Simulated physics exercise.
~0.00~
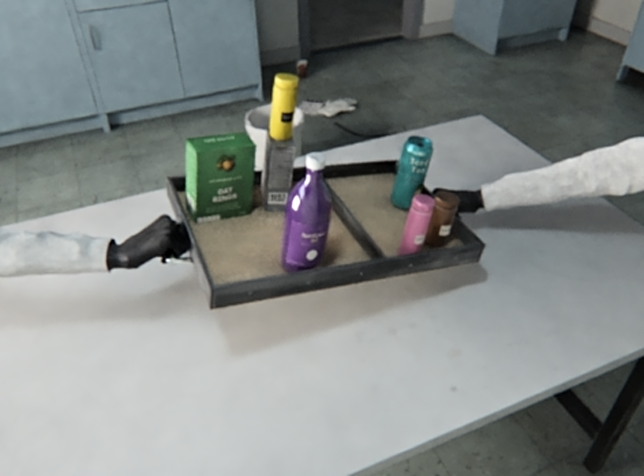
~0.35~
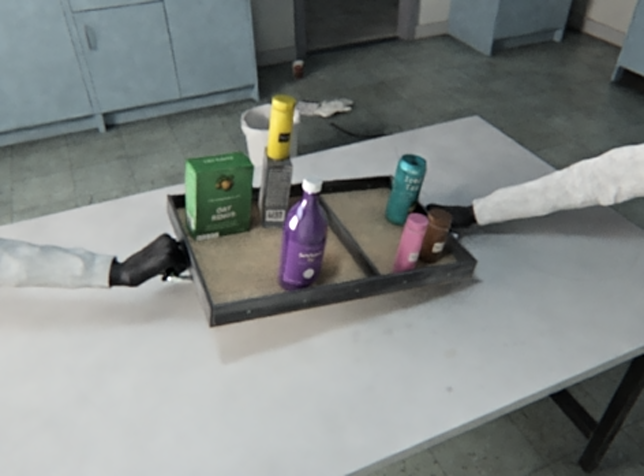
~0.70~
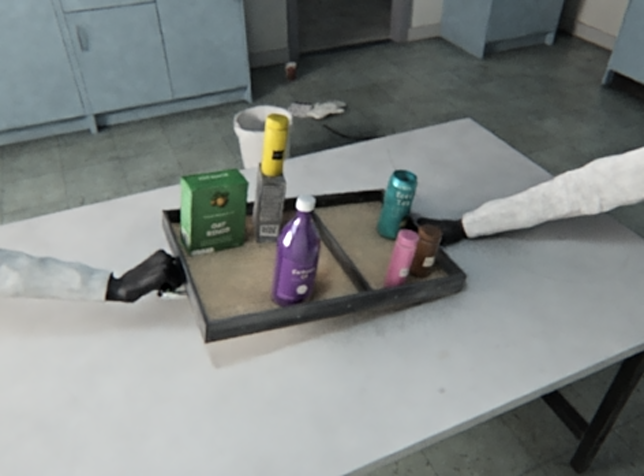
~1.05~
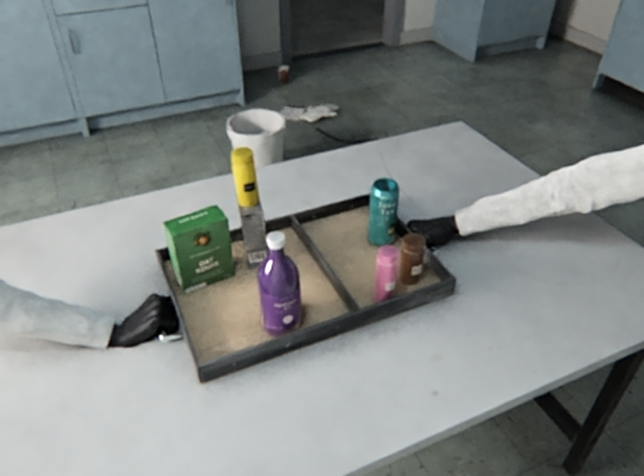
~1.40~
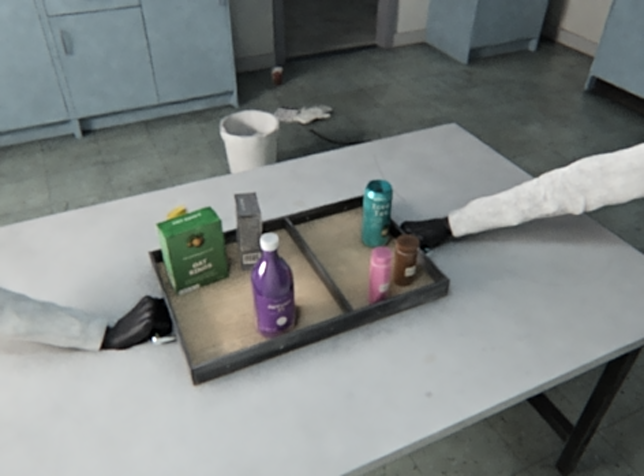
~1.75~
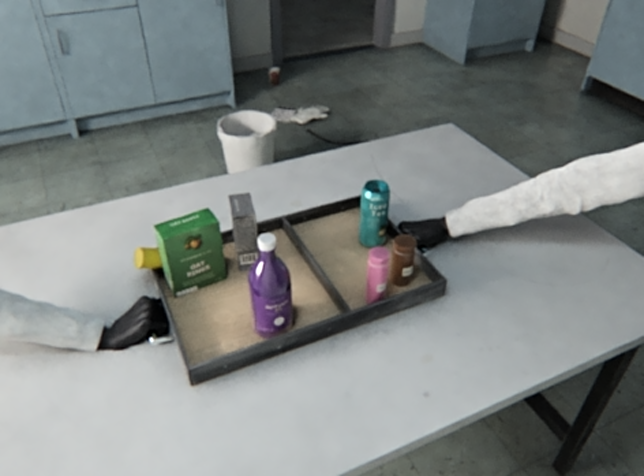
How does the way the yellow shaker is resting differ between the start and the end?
At the start the yellow shaker is leaning a little with the tilted tray, on top of the grey carton. At the end it lies on its side, partly hidden behind the green box.
